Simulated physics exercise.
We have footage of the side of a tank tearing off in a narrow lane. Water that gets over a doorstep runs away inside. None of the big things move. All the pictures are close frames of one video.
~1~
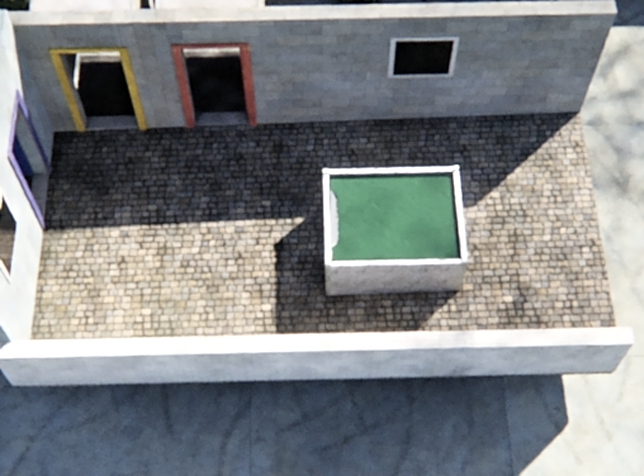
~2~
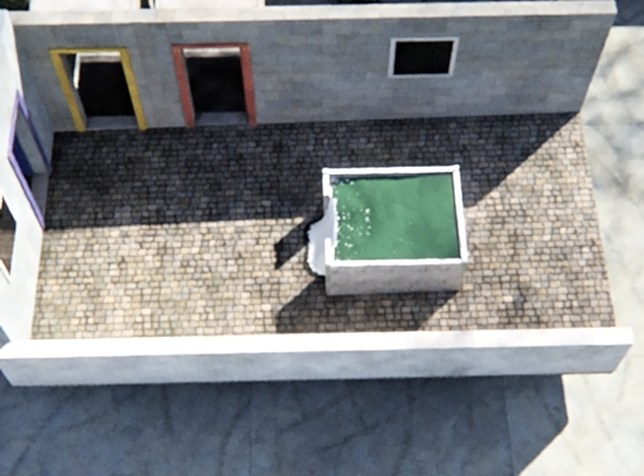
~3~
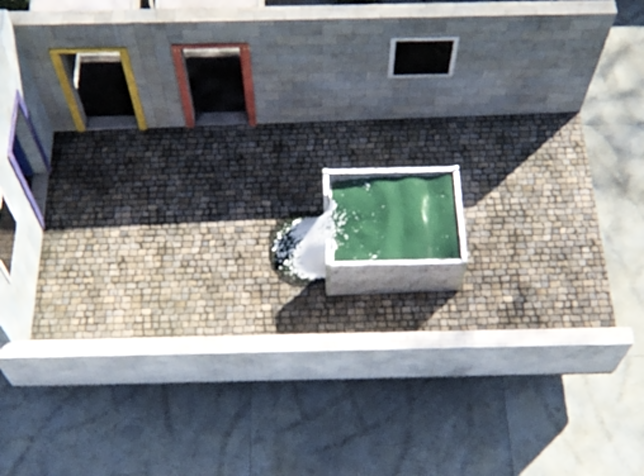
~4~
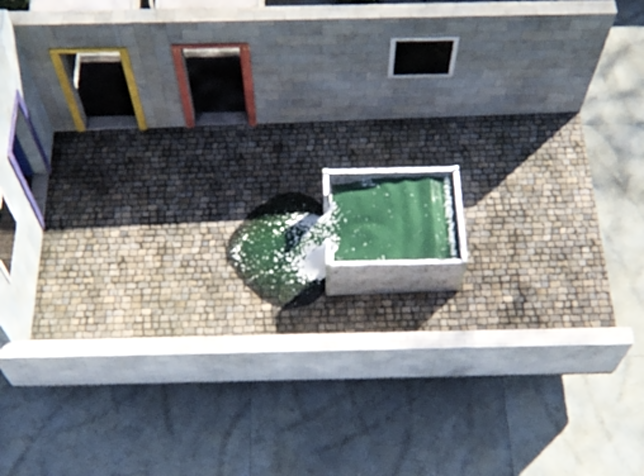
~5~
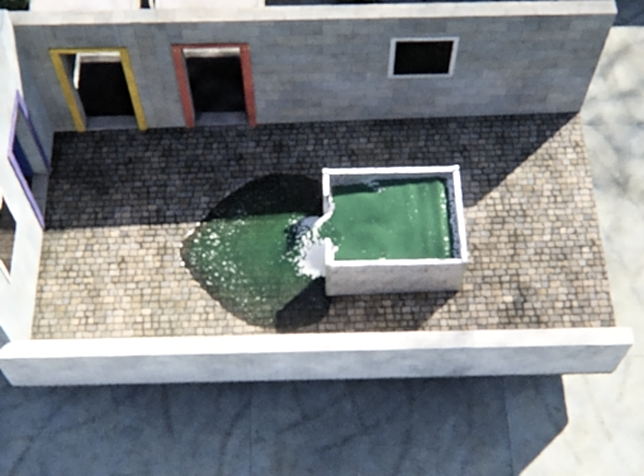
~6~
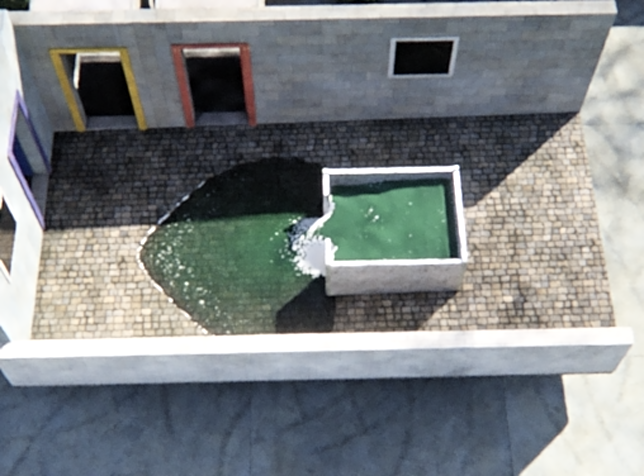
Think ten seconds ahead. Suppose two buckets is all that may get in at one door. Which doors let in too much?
The blue door breaks the limit. The red door breaks the limit. The yellow door breaks the limit.
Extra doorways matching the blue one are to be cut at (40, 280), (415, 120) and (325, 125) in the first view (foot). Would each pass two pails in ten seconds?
Sure - the first gets past, the second stays short, the third stays short.
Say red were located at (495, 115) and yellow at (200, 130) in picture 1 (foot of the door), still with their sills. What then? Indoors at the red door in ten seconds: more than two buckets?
Note: Red door lets in too little.
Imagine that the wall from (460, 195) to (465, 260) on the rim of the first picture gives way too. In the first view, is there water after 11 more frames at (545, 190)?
There: Under water.
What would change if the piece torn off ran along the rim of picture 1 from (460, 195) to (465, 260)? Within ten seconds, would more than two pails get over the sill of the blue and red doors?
Blue: Short of the mark; red: Short of the mark.
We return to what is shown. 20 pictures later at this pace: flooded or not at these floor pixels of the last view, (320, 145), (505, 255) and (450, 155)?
First spot spared, second spot spared, third spot spared.
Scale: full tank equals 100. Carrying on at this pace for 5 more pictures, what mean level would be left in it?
About 60 %.
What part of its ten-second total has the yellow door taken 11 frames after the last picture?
Close to 5 percent.
A moment on, water covers 50 % of the floor; the blue door wet at the sill, nothing in, the red door wet at the sill, nothing in, the yellow door not reached.
Next, water covers 50 % of the floor; the blue door over two buckets in, the red door under two buckets in, the yellow door under two buckets in.
Then, water covers 50 % of the floor; the blue door far over two buckets in, the red door over two buckets in, the yellow door over two buckets in.
Later, water covers 50 % of the floor; the blue door far over two buckets in, the red door over two buckets in, the yellow door far over two buckets in.
In the end, water covers 60 % of the floor; the blue door far over two buckets in, the red door over two buckets in, the yellow door far over two buckets in.
